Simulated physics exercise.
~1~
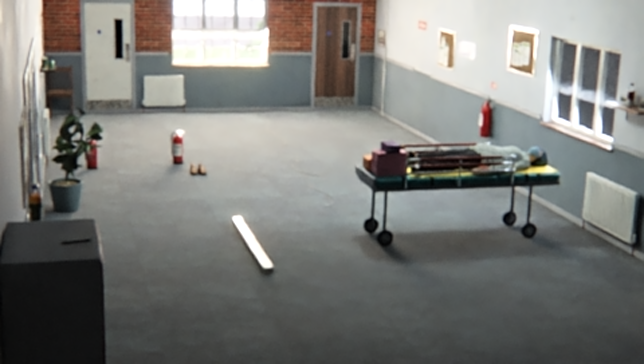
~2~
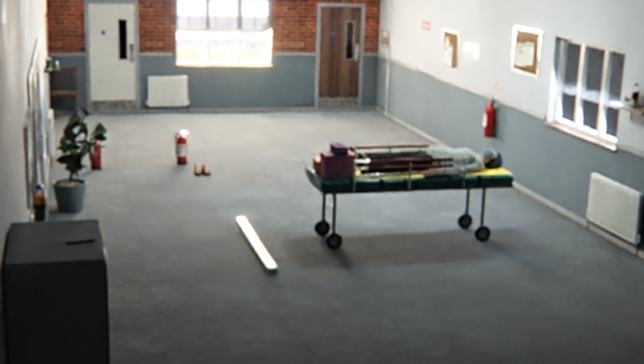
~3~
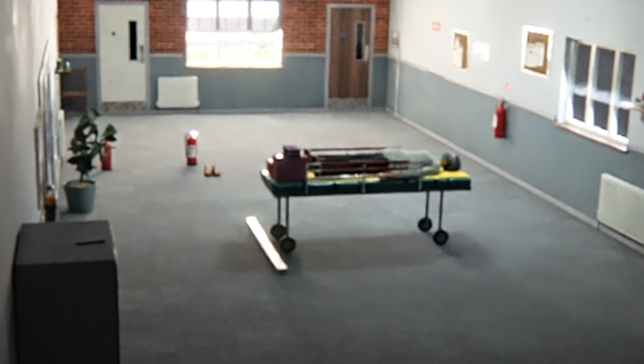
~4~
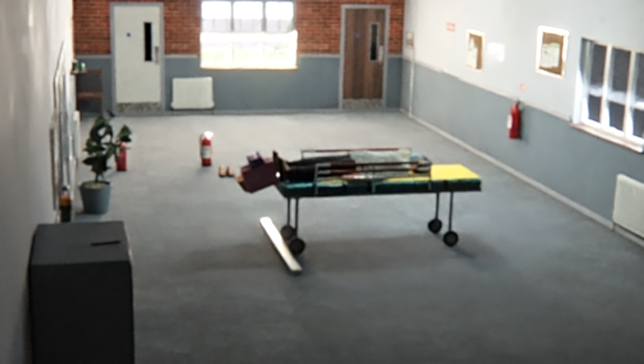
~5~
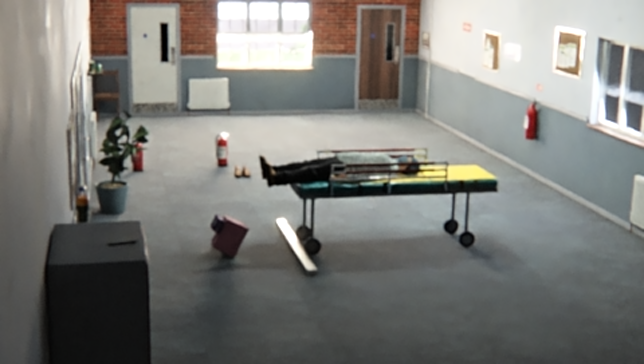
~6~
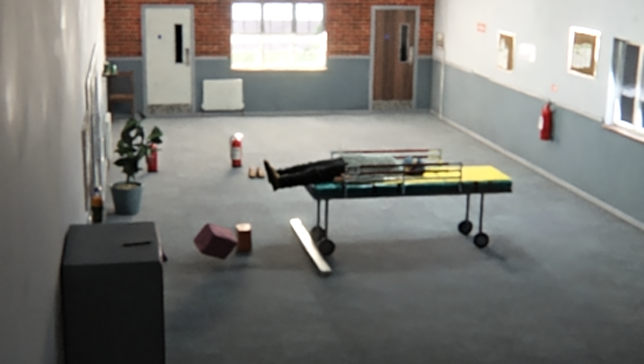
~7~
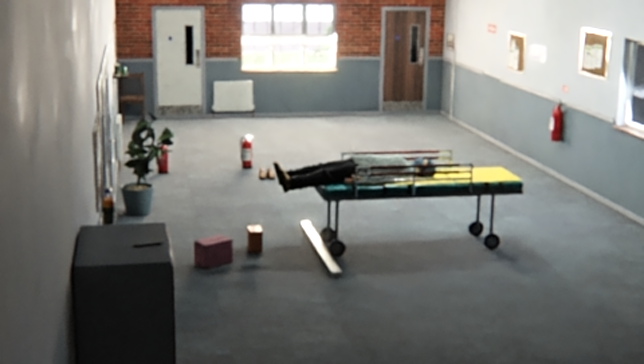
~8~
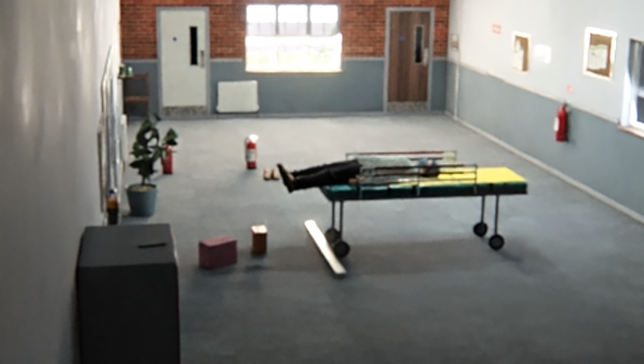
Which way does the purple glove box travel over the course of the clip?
It moves to the left, first riding on the stretcher and then carrying on off the foot end.
